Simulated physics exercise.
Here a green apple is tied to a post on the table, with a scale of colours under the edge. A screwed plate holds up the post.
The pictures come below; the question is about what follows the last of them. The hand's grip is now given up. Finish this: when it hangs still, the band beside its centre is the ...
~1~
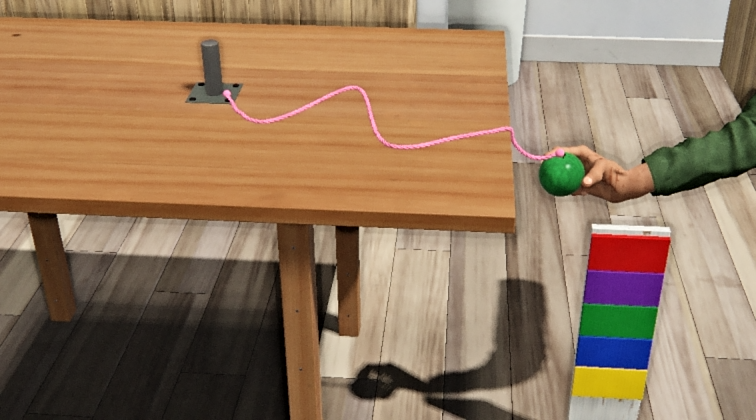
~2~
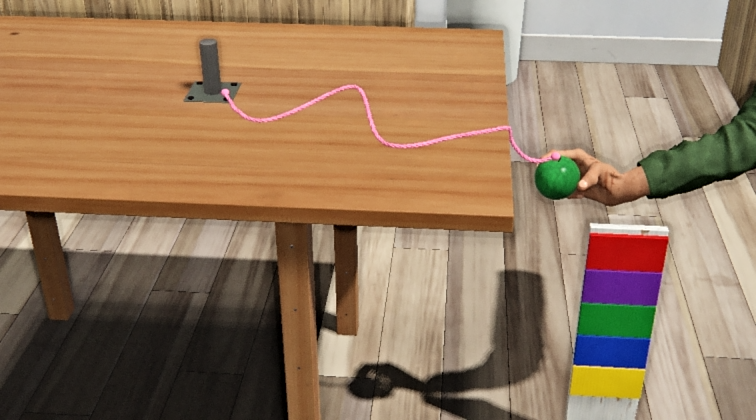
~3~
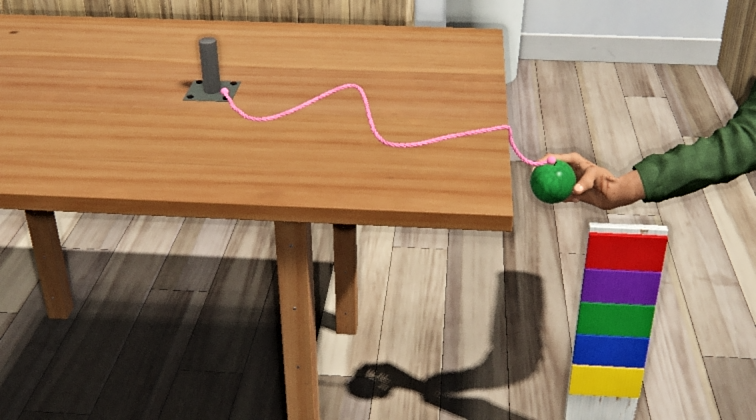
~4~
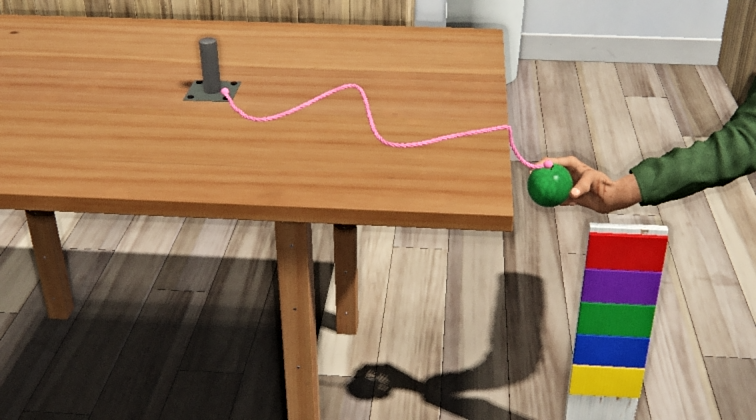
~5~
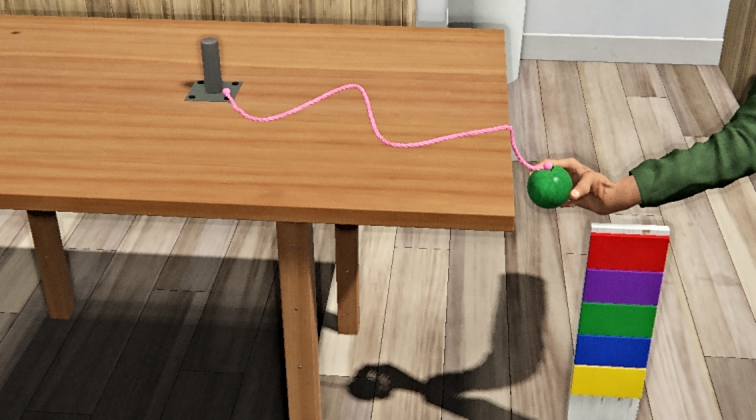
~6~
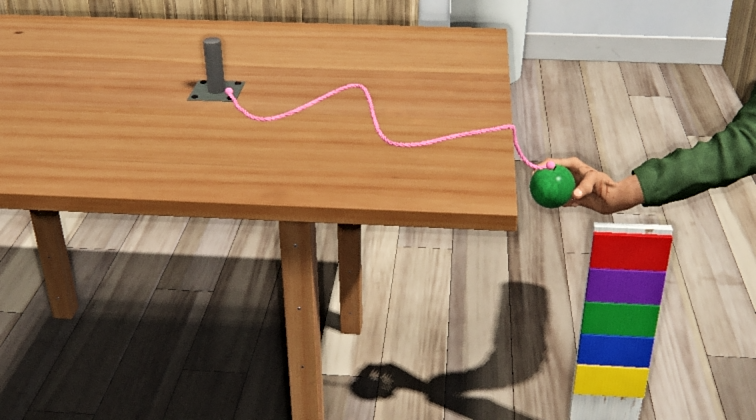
When it hangs still, the band beside its centre is the blue one.
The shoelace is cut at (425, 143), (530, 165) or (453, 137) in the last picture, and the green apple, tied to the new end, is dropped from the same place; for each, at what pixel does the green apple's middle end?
Cut 1: About (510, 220). Cut 2: About (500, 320). Cut 3: About (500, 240).
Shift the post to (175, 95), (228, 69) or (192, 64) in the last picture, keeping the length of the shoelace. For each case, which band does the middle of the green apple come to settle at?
Try one - green; try two - blue; try three - green.
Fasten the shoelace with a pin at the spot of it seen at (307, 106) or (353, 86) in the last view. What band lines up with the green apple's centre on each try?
Results, in sequence: Green / purple.
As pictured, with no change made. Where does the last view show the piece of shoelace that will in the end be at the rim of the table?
Roughly (375, 120).
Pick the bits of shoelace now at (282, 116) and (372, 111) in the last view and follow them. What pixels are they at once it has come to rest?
To (325, 100) for the first and to (489, 117) for the second.
Soon after, apple near (483, 329); level with blue.
Then, apple near (498, 339); level with blue.
At rest, apple near (495, 338); level with blue. Its middle rests at the blue band.
